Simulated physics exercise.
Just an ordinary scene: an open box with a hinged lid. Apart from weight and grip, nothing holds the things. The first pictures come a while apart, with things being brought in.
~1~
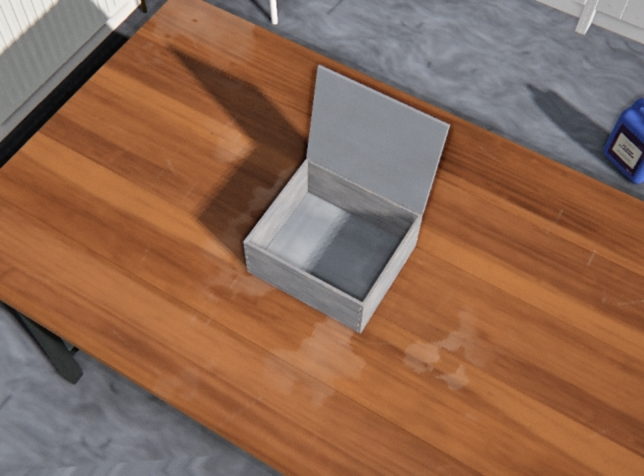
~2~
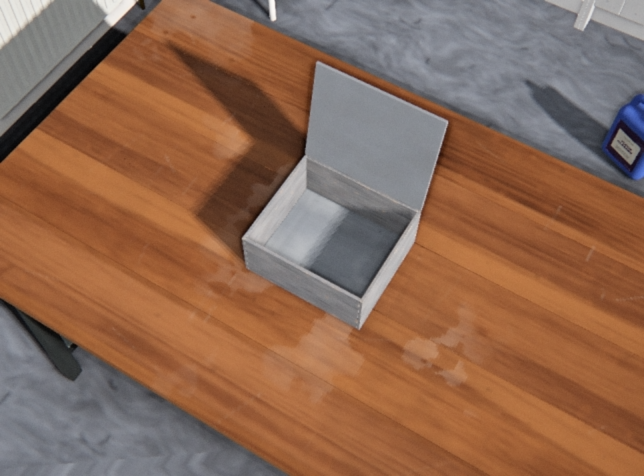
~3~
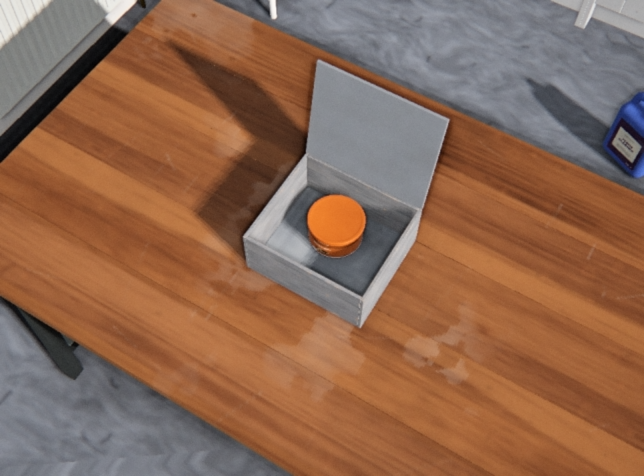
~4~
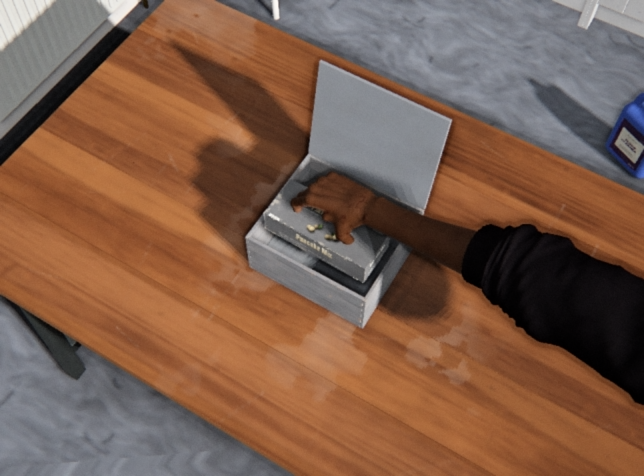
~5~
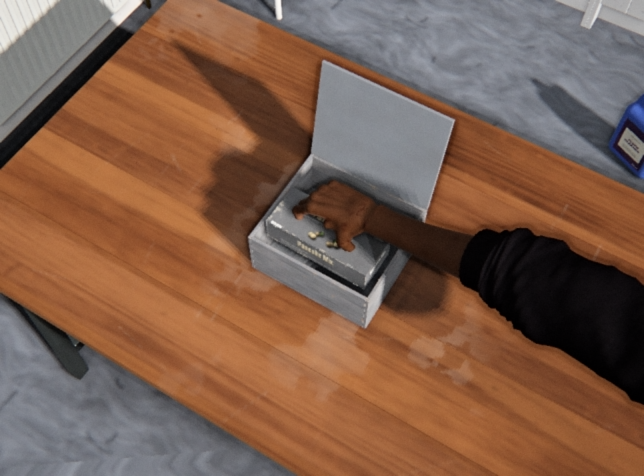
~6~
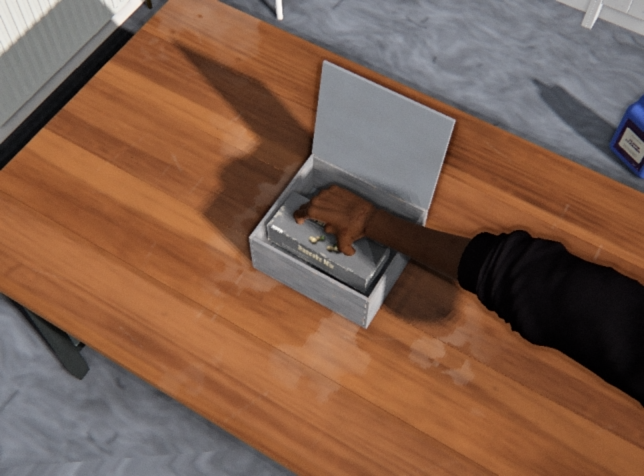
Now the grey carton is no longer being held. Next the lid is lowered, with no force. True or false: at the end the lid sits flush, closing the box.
True.
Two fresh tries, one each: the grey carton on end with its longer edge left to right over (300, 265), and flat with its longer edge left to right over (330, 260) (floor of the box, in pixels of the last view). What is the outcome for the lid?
Case one: Lid stays raised; case two: Lid goes down.
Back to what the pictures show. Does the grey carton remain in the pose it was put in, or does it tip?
Simply put, the grey carton gets tilted.
Then, 1.10 s after the last picture, lid starting down; grey carton on its side near (317, 270).
Then, 1.60 s after the last picture, lid 57° above the rim; grey carton on its side near (317, 270).
Then, 2.00 s after the last picture, lid 15° above the rim; grey carton on its side near (317, 270).
At rest, lid shut; tipped over in the box, grey carton; orange tub in place. Seen from the same camera at the end, grey carton near (317, 270).
